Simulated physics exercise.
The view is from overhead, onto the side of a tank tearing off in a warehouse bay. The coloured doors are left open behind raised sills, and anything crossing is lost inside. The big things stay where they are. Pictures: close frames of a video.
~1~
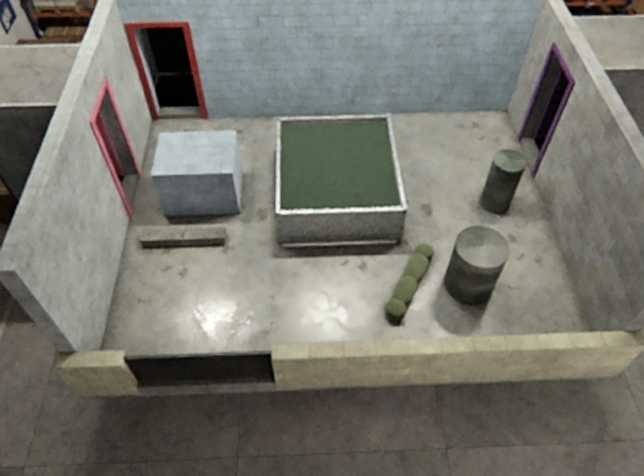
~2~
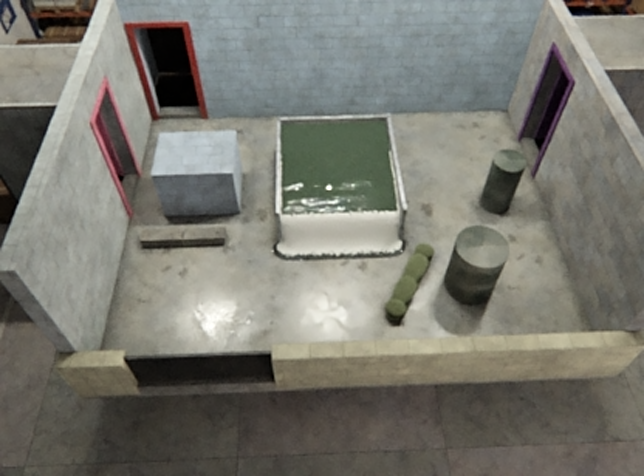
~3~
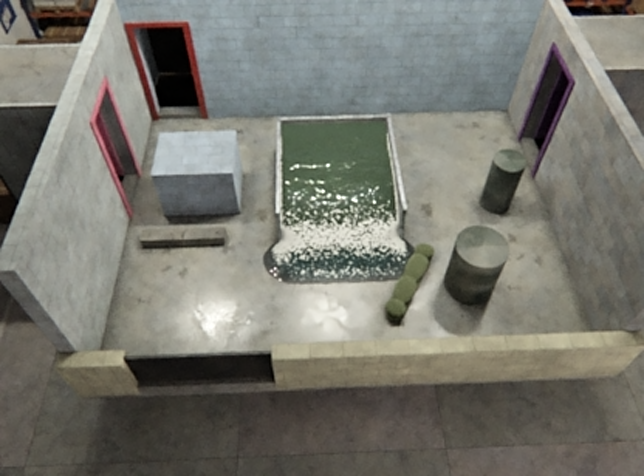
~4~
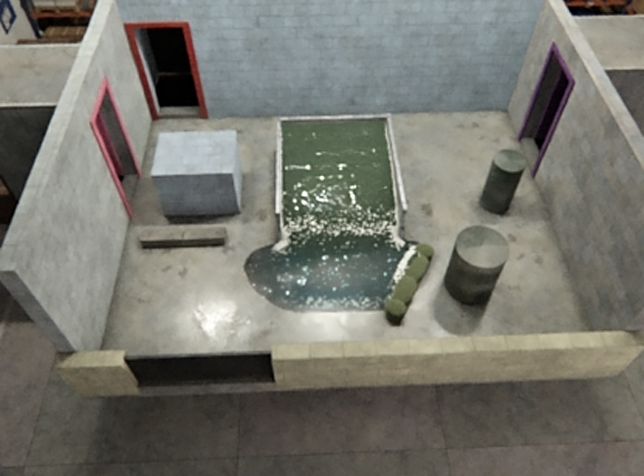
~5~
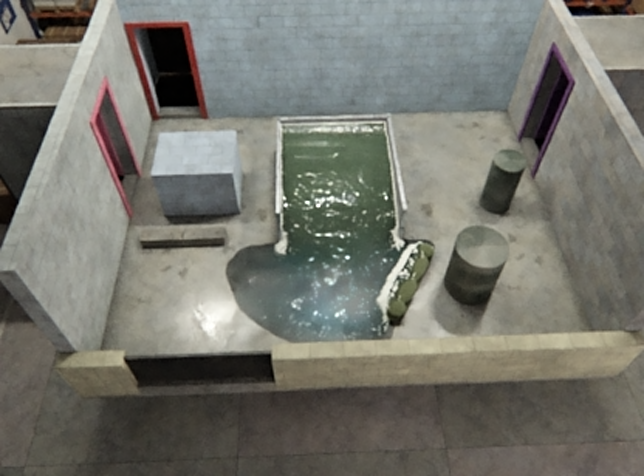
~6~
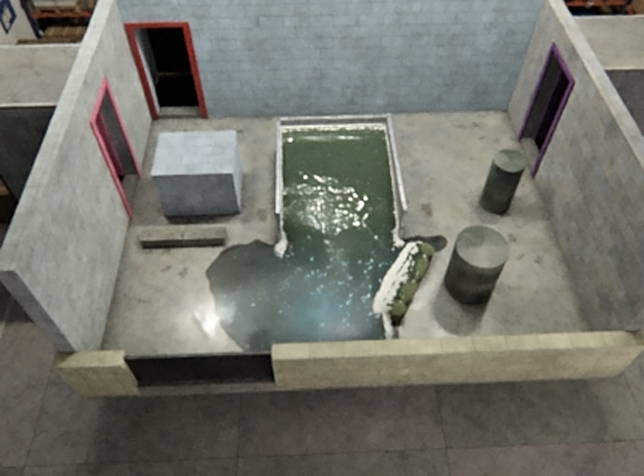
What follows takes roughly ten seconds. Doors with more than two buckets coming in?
Pink door: Never surpasses it, red door: Surpasses it, purple door: Never surpasses it.
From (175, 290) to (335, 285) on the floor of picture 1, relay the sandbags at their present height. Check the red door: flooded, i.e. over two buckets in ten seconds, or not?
The red door ends up below.
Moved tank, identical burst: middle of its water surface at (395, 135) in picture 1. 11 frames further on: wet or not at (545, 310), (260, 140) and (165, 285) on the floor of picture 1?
One after the other: Awash, no water, free of water.
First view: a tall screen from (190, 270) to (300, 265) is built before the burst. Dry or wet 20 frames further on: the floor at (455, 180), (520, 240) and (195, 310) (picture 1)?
Taking the points in order - wetted, wetted, wetted.
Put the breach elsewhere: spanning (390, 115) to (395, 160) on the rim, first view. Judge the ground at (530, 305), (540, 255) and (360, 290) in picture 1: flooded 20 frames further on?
In the order given: Swamped, swamped and untouched.
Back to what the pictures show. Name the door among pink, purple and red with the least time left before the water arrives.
Answer: The one in pink.
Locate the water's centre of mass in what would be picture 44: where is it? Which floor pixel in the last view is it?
Somewhere around (311, 247) in the last view.
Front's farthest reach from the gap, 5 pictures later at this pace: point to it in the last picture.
The front should reach about (145, 372).
A moment on, water covers 30 % of the floor; the pink door not reached, the red door not reached, the purple door not reached.
Next, water covers 40 % of the floor; the pink door not reached, the red door not reached, the purple door not reached.
Then, water covers 65 % of the floor; the pink door wet at the sill, nothing in, the red door not reached, the purple door not reached.
Later, water covers 90 % of the floor; the pink door wet at the sill, nothing in, the red door far over two buckets in, the purple door wet at the sill, nothing in.
In the end, water covers 95 % of the floor; the pink door wet at the sill, nothing in, the red door far over two buckets in, the purple door wet at the sill, nothing in.
